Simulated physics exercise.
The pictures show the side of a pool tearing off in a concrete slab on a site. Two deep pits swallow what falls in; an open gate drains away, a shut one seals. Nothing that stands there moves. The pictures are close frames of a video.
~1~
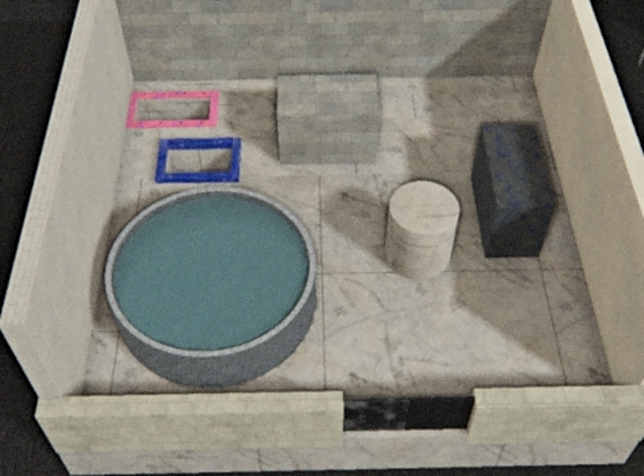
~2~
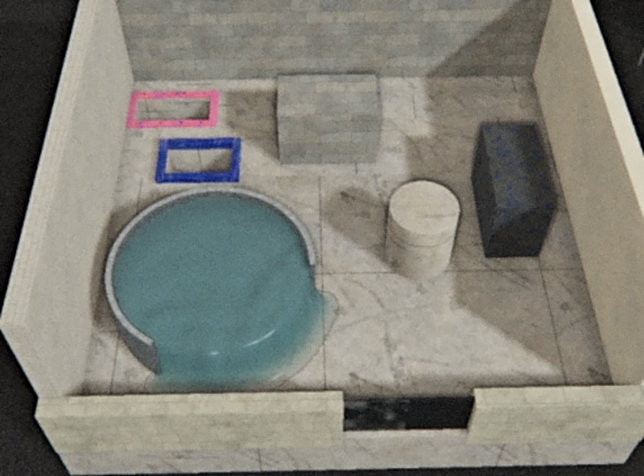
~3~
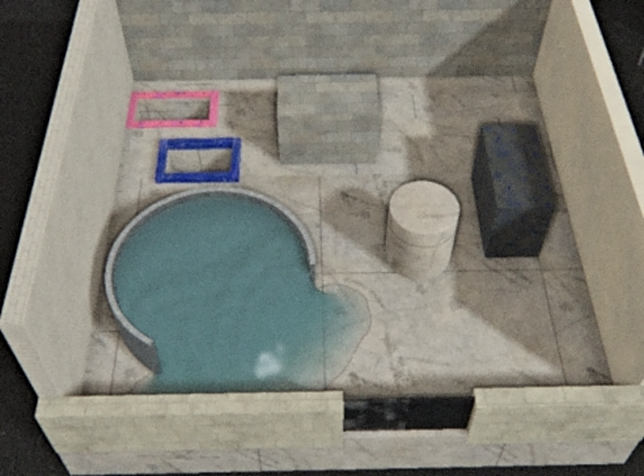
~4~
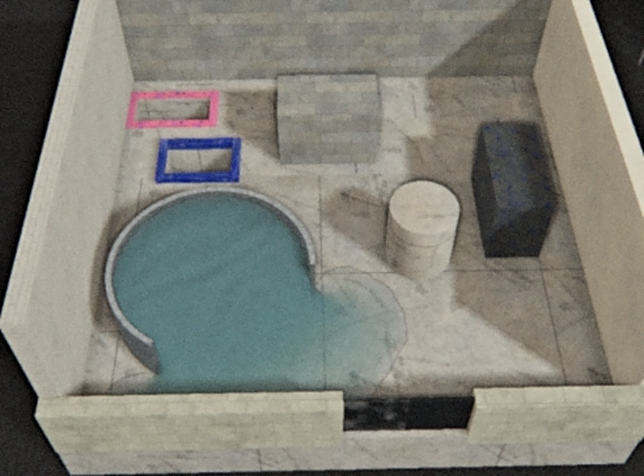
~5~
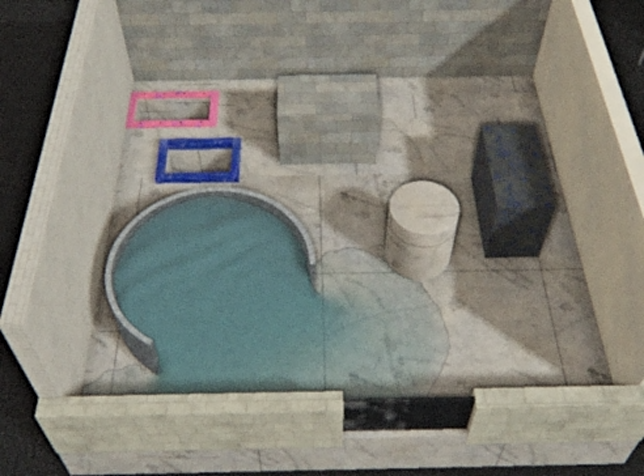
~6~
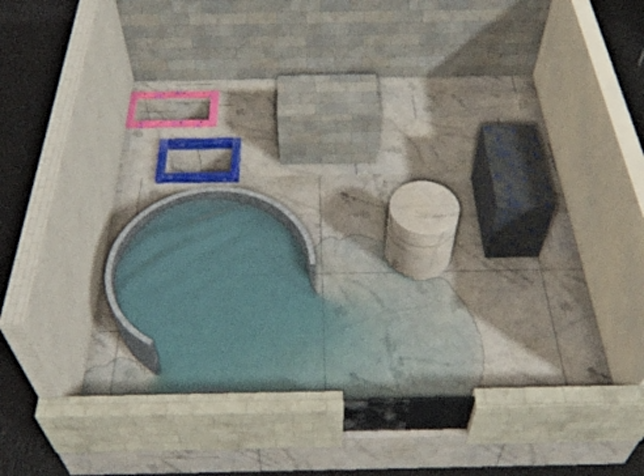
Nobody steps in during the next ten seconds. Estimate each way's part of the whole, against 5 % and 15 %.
In the end: The gate takes under 5 %; the blue pit takes under 5 %; the pink pit takes from 5 to 15 %.
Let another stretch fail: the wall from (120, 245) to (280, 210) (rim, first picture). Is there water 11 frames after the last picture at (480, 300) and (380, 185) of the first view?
In that order: Dry, under water.
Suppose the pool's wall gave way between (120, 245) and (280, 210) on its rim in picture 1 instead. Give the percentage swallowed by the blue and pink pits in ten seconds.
Per cent: Blue 20, pink 30.
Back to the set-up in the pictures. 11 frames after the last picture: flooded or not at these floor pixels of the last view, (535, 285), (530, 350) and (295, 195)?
In that order: Under water, wet, clear.
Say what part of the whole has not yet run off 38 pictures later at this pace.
Roughly 94 per cent.
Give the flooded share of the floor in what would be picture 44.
I make it 90 per cent.
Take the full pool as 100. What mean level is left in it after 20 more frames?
About 24 per cent.
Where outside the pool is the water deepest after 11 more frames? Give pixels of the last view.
At about (598, 414).
A moment on, water covers 35 % of the floor; the gate 0 %, the blue pit 0 %, the pink pit 0 %.
Next, water covers 40 % of the floor; the gate 0 %, the blue pit 0 %, the pink pit 0 %.
Then, water covers 60 % of the floor; the gate 0 %, the blue pit 0 %, the pink pit 1 %.
Later, water covers 90 % of the floor; the gate 0 %, the blue pit 1 %, the pink pit 5 %.
In the end, water covers 100 % of the floor; the gate 0 %, the blue pit 1 %, the pink pit 11 %.
